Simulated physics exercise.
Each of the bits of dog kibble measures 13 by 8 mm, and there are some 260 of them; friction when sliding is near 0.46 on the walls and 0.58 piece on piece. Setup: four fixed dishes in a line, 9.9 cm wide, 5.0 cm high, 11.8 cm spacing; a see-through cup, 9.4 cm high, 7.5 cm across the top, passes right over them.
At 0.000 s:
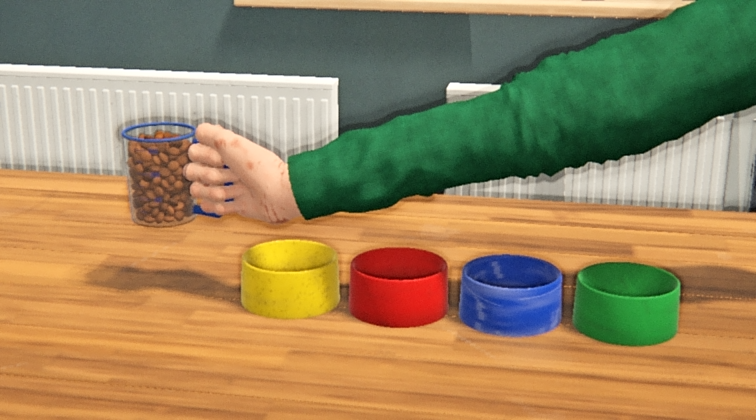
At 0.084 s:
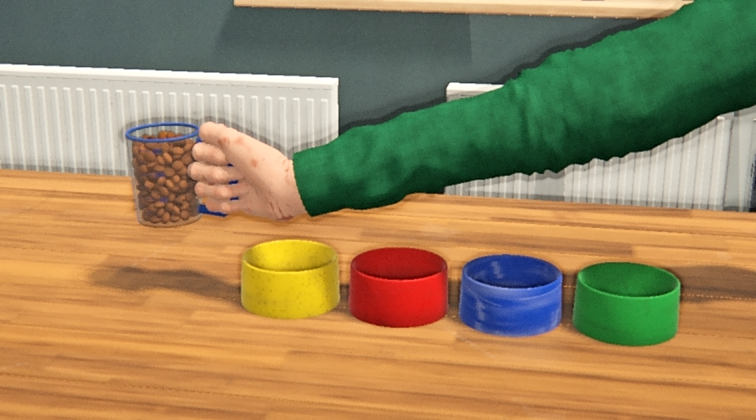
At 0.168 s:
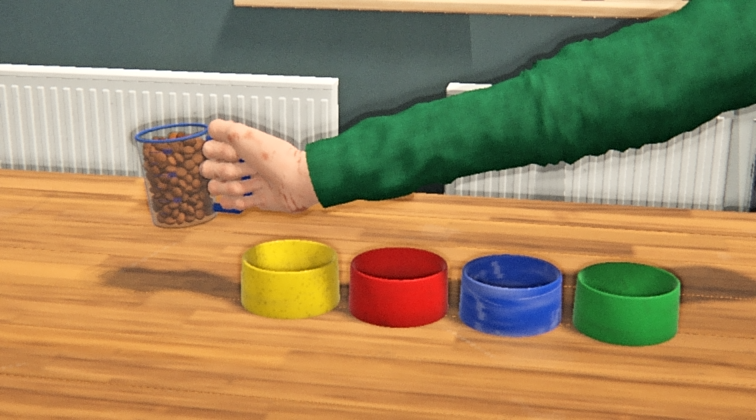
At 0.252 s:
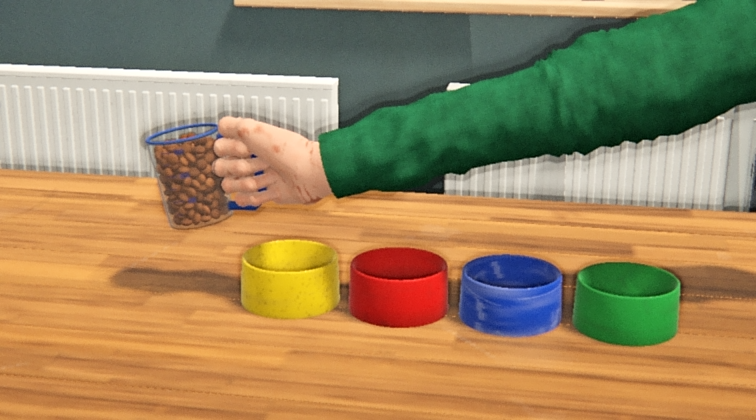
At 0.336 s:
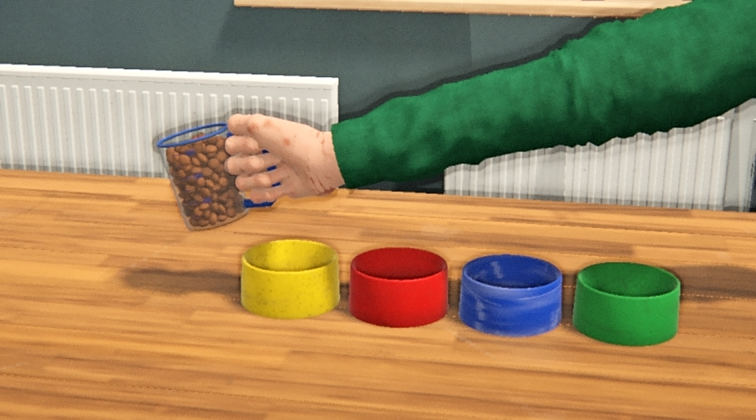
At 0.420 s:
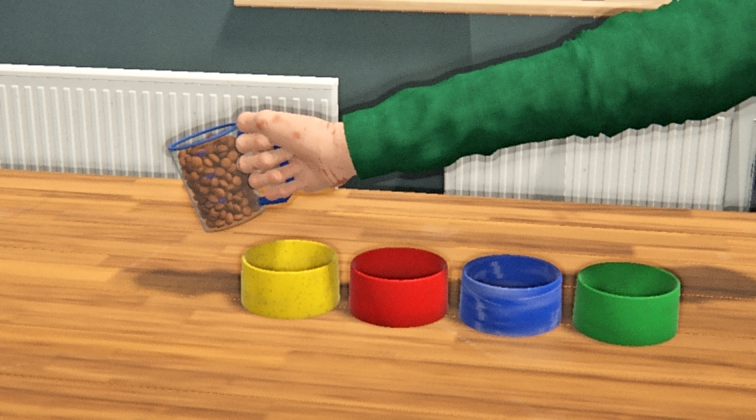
To begin with, a hand in a green sleeve holds a see-through cup of brown kibble upright, up and to the left of four dishes coloured yellow, red, blue and green. The arm then moves the cup a short way right, tilting it slightly leftward, with the kibble still inside.
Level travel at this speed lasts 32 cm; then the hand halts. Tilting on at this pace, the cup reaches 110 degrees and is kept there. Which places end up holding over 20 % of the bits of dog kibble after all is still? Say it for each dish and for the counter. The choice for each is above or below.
My prediction: Red: I expect its count to outstrip a fifth of the total, blue: I expect its count to stay within a fifth of the total, green: I expect its count to stay within a fifth of the total, yellow: I expect its count to stay within a fifth of the total, counter: I expect its count to stay within a fifth of the total.
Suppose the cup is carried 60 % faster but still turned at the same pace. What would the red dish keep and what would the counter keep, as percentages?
Shares: Red 90, counter 0.
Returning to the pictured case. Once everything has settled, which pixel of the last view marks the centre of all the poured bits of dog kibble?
Approximately (402, 284) in the last view.
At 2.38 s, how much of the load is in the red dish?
I'd say close to 55 per cent at that point.
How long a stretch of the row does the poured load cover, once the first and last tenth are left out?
Roughly 6 cm of the row.
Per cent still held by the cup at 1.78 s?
Somewhere near 95 per cent of the load.
Then, at 1.23 s, tilt 61 degrees; cup holds 100 %.
Then, at 1.78 s, tilt 90 degrees; cup holds 95 %.
After 2.38 s, tilt 110 degrees; cup holds 45 %, red 55 %.
In the end, at 4.4 s, red 95 %, blue 0 %, green 0 %, yellow 0 %, counter 0 %.
